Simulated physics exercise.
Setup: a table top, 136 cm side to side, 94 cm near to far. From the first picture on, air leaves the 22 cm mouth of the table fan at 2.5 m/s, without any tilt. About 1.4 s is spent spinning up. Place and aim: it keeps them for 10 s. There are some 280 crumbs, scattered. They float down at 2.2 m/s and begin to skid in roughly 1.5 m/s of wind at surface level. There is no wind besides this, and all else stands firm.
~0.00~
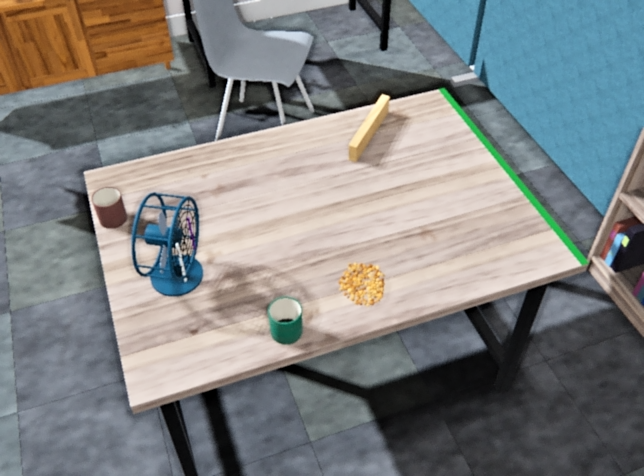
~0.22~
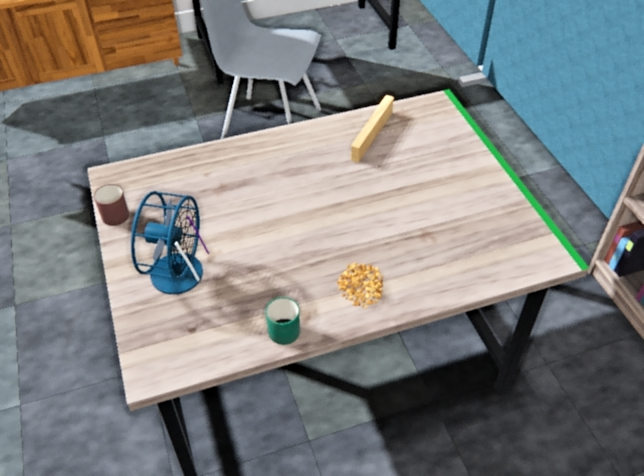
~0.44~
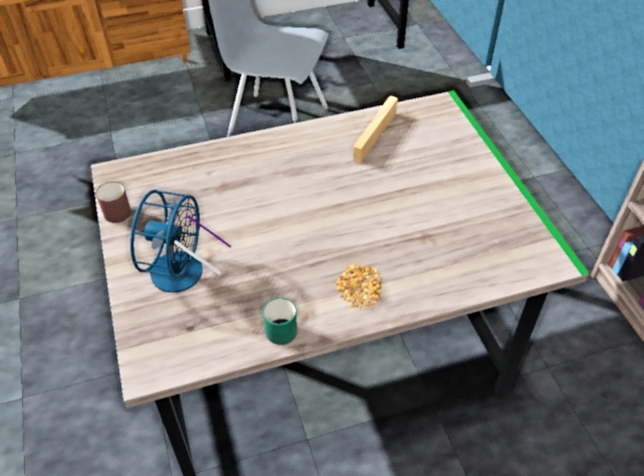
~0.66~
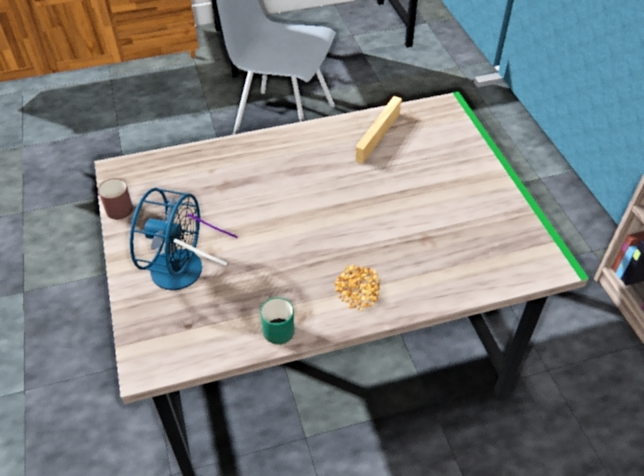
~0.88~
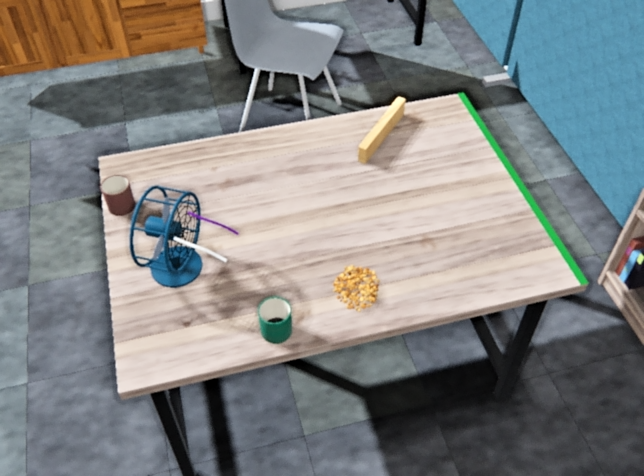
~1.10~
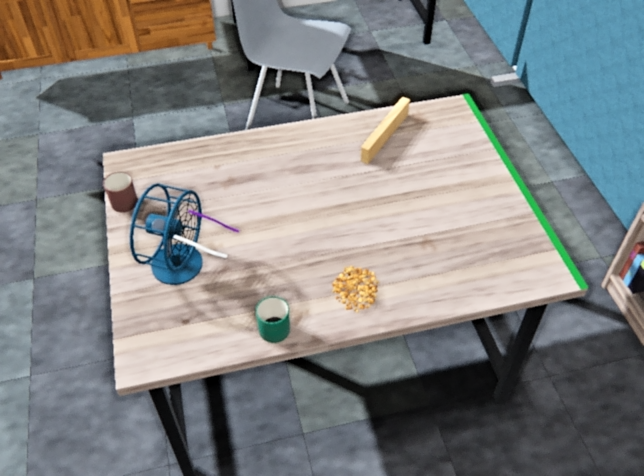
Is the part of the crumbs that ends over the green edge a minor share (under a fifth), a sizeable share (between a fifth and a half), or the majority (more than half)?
It is a minor share.
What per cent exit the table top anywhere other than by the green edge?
The share is about 70 %.
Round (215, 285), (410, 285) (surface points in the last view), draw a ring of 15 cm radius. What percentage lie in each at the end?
Estimates in listed order: 0 %; 20 %.
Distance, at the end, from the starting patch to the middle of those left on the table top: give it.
Around 10 cm, I reckon.
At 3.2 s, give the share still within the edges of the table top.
I'd estimate about 60 per cent.
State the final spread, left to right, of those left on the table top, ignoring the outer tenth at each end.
About 30 cm.
After 2.0 s, 0 % are over the green edge; the middle of those still in play is near (380, 290); 6 % have settled or left.
After 3.2 s, 0 % are over the green edge; the middle of those still in play is near (380, 290); 34 % have settled or left.
After 5.5 s, 0 % are over the green edge; the middle of those still in play is near (384, 283); 59 % have settled or left.
After 10.0 s, at the end, 0 % are over the green edge; the middle of those still in play is near (384, 278).
